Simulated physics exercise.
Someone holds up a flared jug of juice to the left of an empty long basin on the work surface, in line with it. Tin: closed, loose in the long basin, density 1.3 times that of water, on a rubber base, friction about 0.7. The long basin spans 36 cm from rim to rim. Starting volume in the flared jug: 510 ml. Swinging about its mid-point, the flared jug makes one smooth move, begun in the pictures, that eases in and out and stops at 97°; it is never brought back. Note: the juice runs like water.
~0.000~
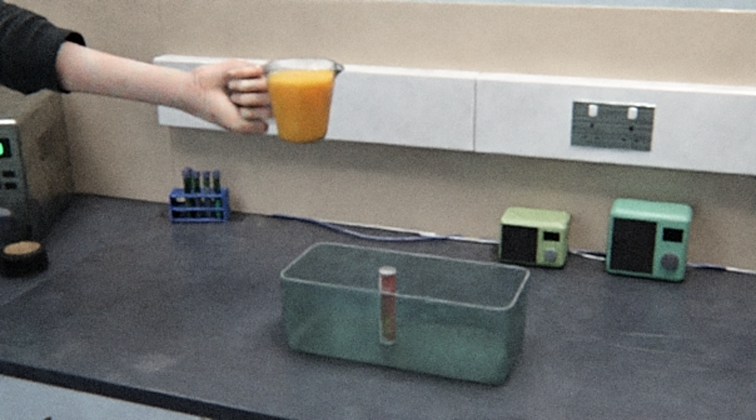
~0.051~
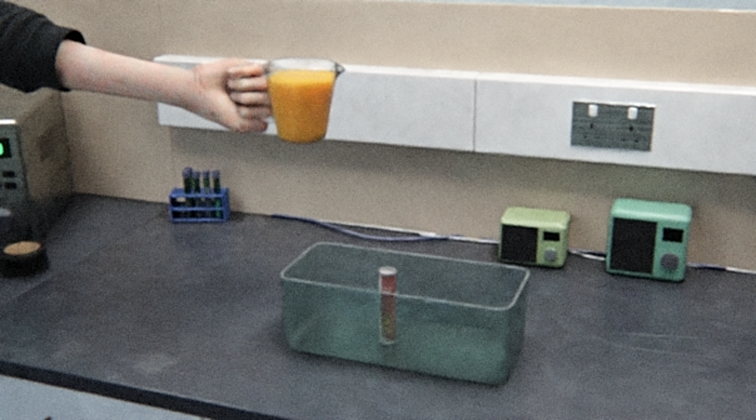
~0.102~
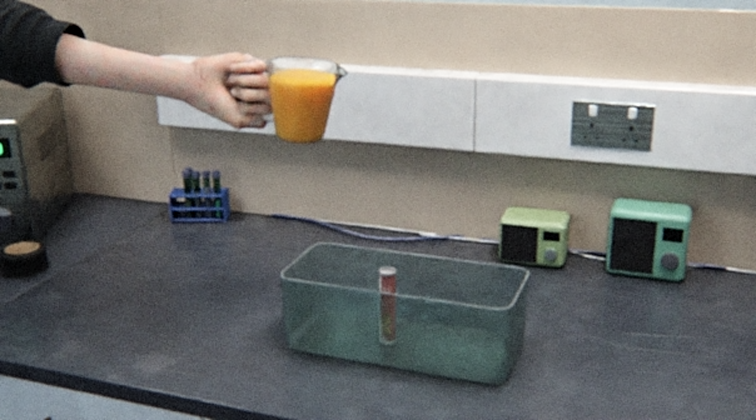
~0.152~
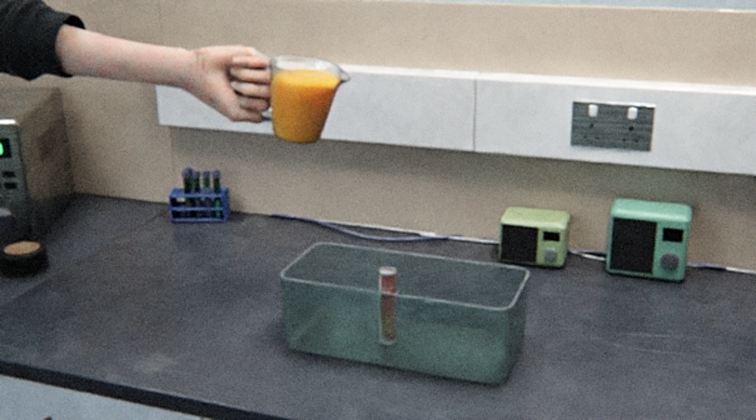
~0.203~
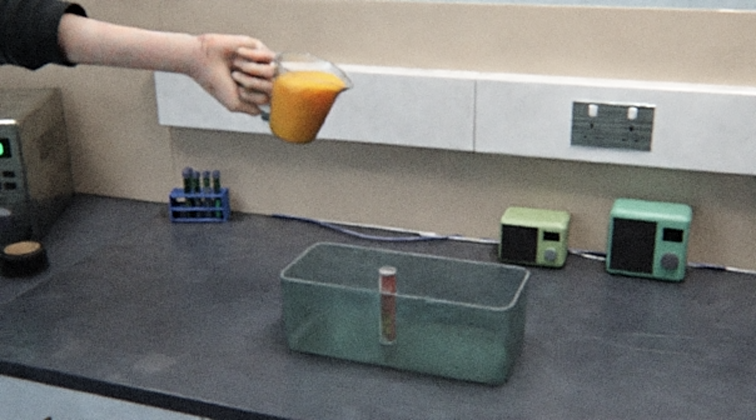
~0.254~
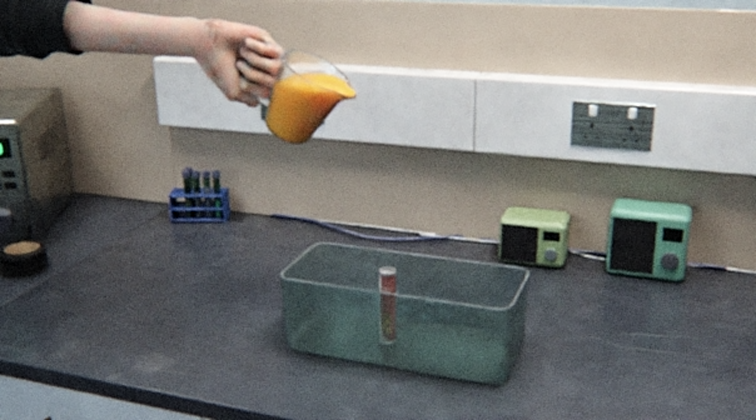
At first, a hand holds a glass jug of orange juice almost level, above the left part of a long clear basin with a small reddish cylinder standing inside. The hand then tilts the jug steadily further to the right, and the juice slides up to its lip.
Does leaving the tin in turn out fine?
Yes.
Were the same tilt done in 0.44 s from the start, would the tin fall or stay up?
Outcome - the tin stays erect.
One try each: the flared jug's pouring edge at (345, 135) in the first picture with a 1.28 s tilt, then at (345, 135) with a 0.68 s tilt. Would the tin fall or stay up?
In the first try it comes down; in the second it comes down.
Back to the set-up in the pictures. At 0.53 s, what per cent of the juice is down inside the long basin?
I reckon close to 6 percent of it.
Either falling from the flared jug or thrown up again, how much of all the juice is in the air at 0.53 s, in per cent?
Close to 40 in a hundred.
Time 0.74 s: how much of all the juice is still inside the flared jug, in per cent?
12 per cent or thereabouts.
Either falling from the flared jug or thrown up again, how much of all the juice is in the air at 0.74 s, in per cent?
About 32 percent.
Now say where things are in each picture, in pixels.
In the first frame, it leans 0°; its right rim is at (344, 68); the juice meets the walls at (273, 73) and (334, 77); the long basin's rim runs from (298, 260) to (520, 290); the tin's top is at (387, 274).
In the second frame, it leans 1°; its right rim is at (345, 70); the juice meets the walls at (273, 73) and (334, 78).
In the third frame, it leans 5°; its right rim is at (347, 73); the juice meets the walls at (275, 73) and (336, 79).
In the fourth frame, it leans 11°; its right rim is at (350, 79); the juice meets the walls at (278, 72) and (339, 81).
In the fifth frame, it leans 20°; its right rim is at (353, 87); the juice meets the walls at (280, 75) and (345, 83).
In the sixth frame, it leans 30°; its right rim is at (356, 98); the juice meets the walls at (281, 80) and (354, 91); 1 per cent is over the edge.
After 0.53 s the tilt is 86° and 53 per cent is still to pour; the tin stands where it began.
After 0.74 s the tilt is 97° and 12 per cent is still to pour; the tin stands where it began.
After 0.95 s the tilt is 97° and 1 per cent is still to pour; the tin stands where it began.
After 1.18 s the tilt is 97° and 0 per cent is still to pour; the tin stands where it began.
In the end the tin stands where it began.
